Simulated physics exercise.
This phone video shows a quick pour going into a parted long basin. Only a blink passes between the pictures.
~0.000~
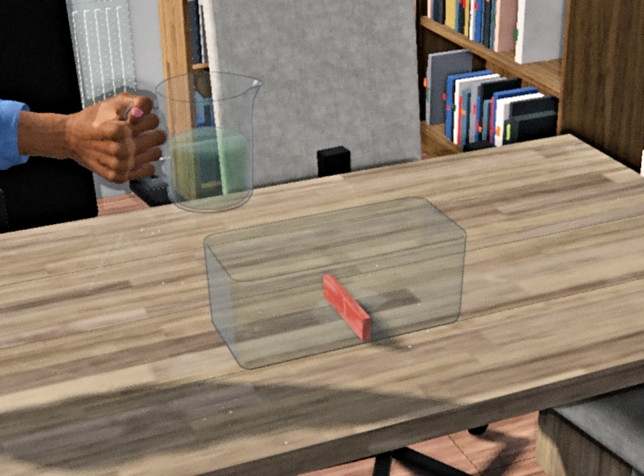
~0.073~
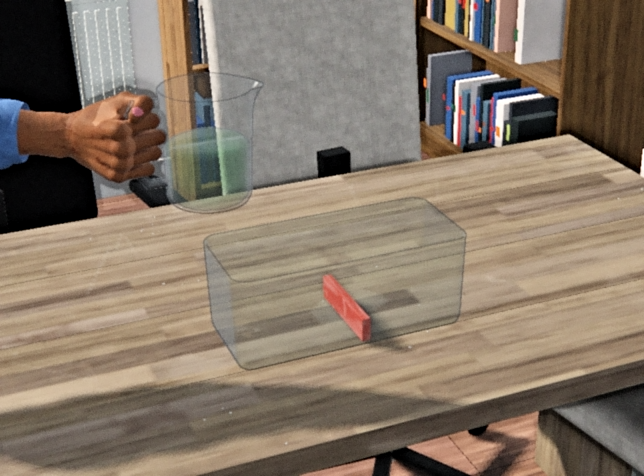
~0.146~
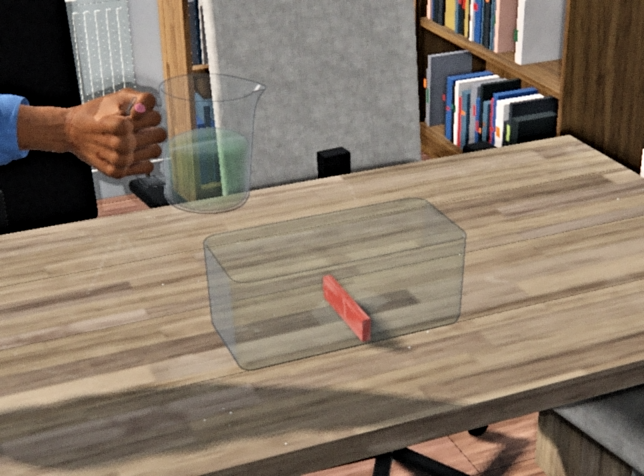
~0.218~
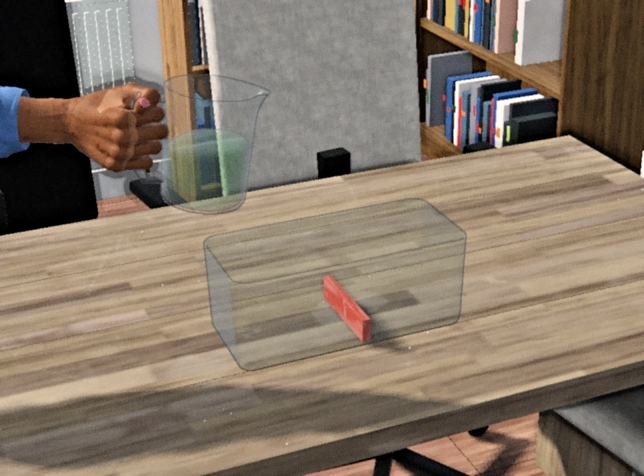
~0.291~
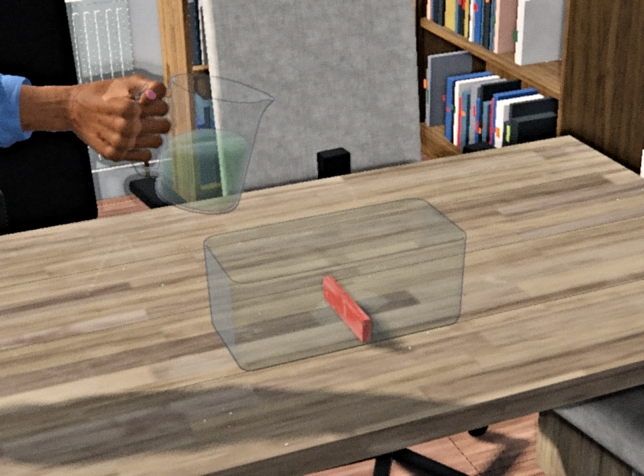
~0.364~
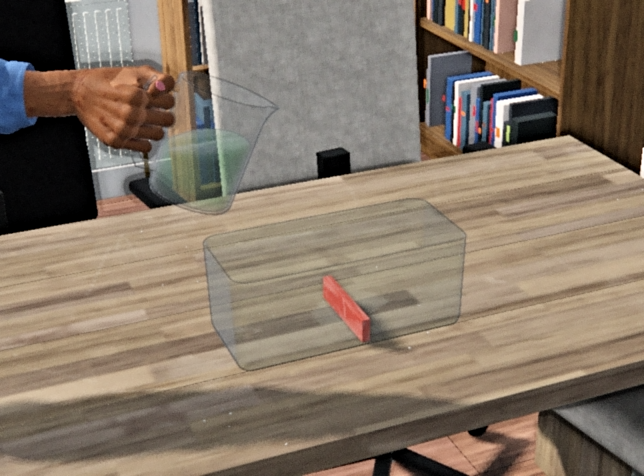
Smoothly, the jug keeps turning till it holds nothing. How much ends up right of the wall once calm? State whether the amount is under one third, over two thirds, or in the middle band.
Stops short of a third.
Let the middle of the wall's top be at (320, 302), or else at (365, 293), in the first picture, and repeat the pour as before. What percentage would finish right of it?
50 % then 10 %, approximately.
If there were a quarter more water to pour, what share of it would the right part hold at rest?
Around 15 percent, more or less.
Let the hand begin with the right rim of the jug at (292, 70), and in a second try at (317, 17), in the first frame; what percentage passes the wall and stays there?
First try: 55 percent; second try: 80 percent.
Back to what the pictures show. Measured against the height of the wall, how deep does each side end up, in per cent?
Left part: 60 per cent, right part: 10 per cent.
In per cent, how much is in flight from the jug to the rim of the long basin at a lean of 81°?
That comes to near 10 percent.
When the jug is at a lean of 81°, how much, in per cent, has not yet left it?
Remaining fraction: Approx. 90 %.
A moment on, the jug is tipped on its side and 89 per cent is still to pour, 0 is left of the wall and 0 right of it.
Next, the jug is tipped right over and 20 per cent is still to pour, 60 is left of the wall and 1 right of it.
Then the jug is tipped right over and 0 per cent is still to pour, 87 is left of the wall and 6 right of it.
Later the jug is tipped right over and 0 per cent is still to pour, 86 is left of the wall and 8 right of it.
In the end 86 per cent lies left of the wall, 8 right of it and 6 outside.
